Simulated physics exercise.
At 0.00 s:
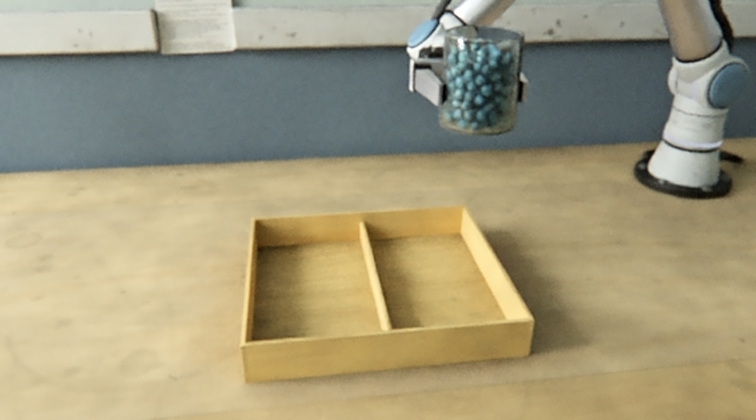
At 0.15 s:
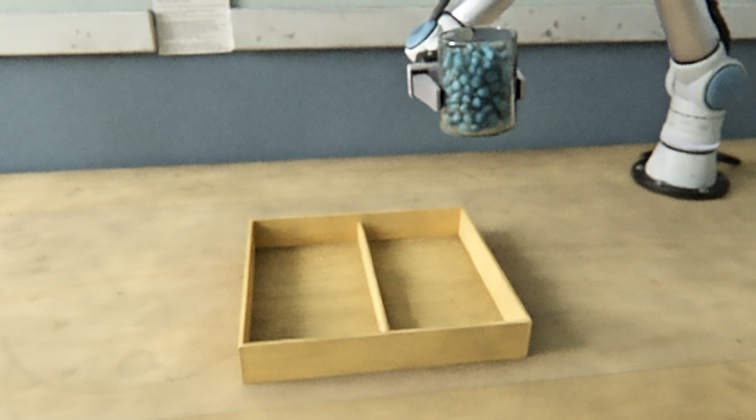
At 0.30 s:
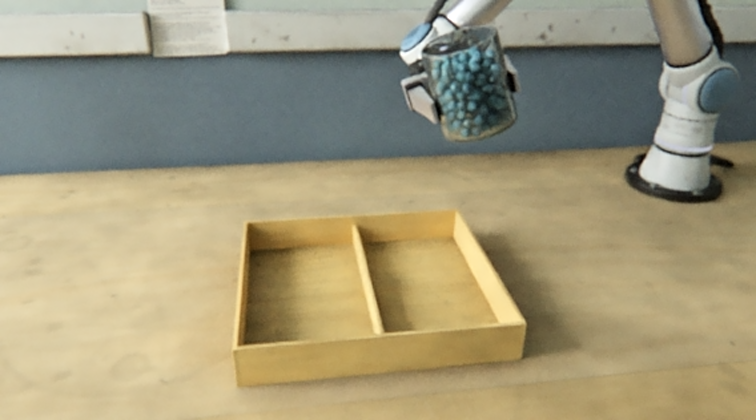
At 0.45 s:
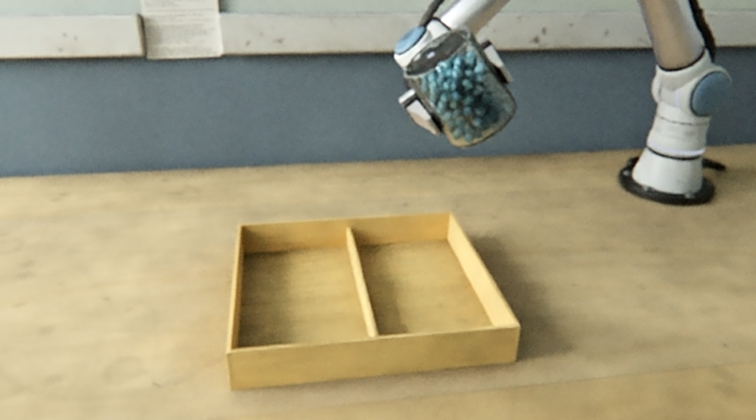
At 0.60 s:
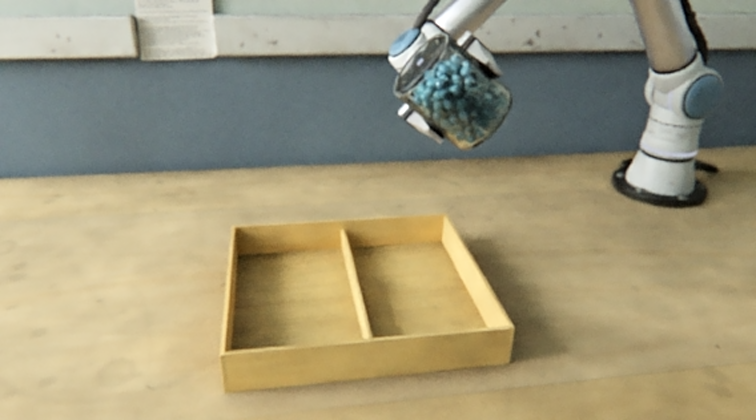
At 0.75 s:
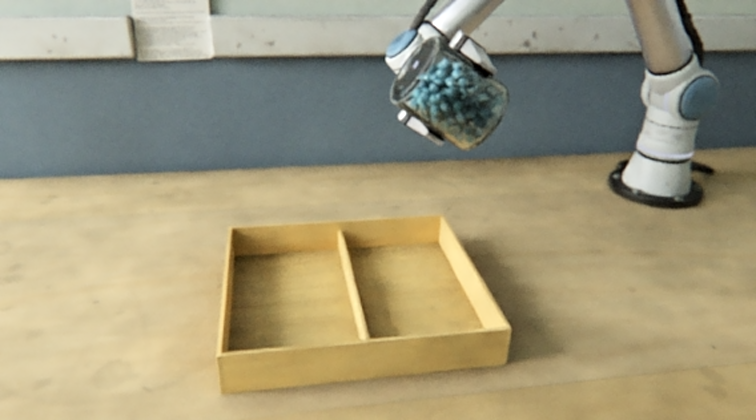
At first, a robot arm holds a clear tumbler packed with blue beads upright above a table, where an empty wooden tray with two compartments sits. The arm then tilts the tumbler steadily to the left, its mouth angling well over, while the beads shift but stay inside.
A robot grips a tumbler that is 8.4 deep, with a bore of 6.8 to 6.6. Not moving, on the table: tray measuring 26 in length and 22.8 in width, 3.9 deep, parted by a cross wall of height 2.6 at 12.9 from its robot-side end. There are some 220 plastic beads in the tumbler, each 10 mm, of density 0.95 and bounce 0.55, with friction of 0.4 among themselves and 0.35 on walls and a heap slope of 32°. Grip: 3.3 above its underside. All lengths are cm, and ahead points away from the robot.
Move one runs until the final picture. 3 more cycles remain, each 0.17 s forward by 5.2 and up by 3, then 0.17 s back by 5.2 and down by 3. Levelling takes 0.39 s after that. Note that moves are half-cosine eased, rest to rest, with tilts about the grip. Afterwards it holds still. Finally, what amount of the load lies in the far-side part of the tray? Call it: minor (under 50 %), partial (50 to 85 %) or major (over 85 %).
My call is minor.
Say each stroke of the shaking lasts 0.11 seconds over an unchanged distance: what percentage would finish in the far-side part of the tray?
About 50 per cent in that case.
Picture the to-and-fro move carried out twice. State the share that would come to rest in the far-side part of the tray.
That would give close to 15 percent.
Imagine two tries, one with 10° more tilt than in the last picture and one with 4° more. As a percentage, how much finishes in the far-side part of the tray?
I'd expect close to 40 and then 25 per cent.
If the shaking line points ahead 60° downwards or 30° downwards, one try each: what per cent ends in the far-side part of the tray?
First try some 0 %, second try some 5 %.
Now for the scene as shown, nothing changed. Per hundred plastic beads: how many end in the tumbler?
My estimate would be some 70 percent.
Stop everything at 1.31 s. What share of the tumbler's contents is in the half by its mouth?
Estimate: Around 50 %.
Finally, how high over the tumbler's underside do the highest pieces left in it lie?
Around 7.0 centimetres above the underside.
By 1.31 s, tilted 56° forward, highest piece 28 above the table; 184 in the tumbler, 19 in the far-side part, 5 in the robot-side part, 16 in flight or on a rim.
By 1.88 s, tilted 46° forward, highest piece 25 above the table; 152 in the tumbler, 45 in the far-side part, 22 in the robot-side part, 2 on the table or floor, 3 in flight or on a rim.
By 2.36 s, level, highest piece 26 above the table; 152 in the tumbler, 47 in the far-side part, 23 in the robot-side part, 2 on the table or floor.
By 3.41 s, level, highest piece 26 above the table; 152 in the tumbler, 47 in the far-side part, 23 in the robot-side part, 2 on the table or floor.
Final count, 152 in the tumbler, 47 in the far-side part, 23 in the robot-side part, 2 on the table or floor. That is 21 % in the far-side part of the tray.
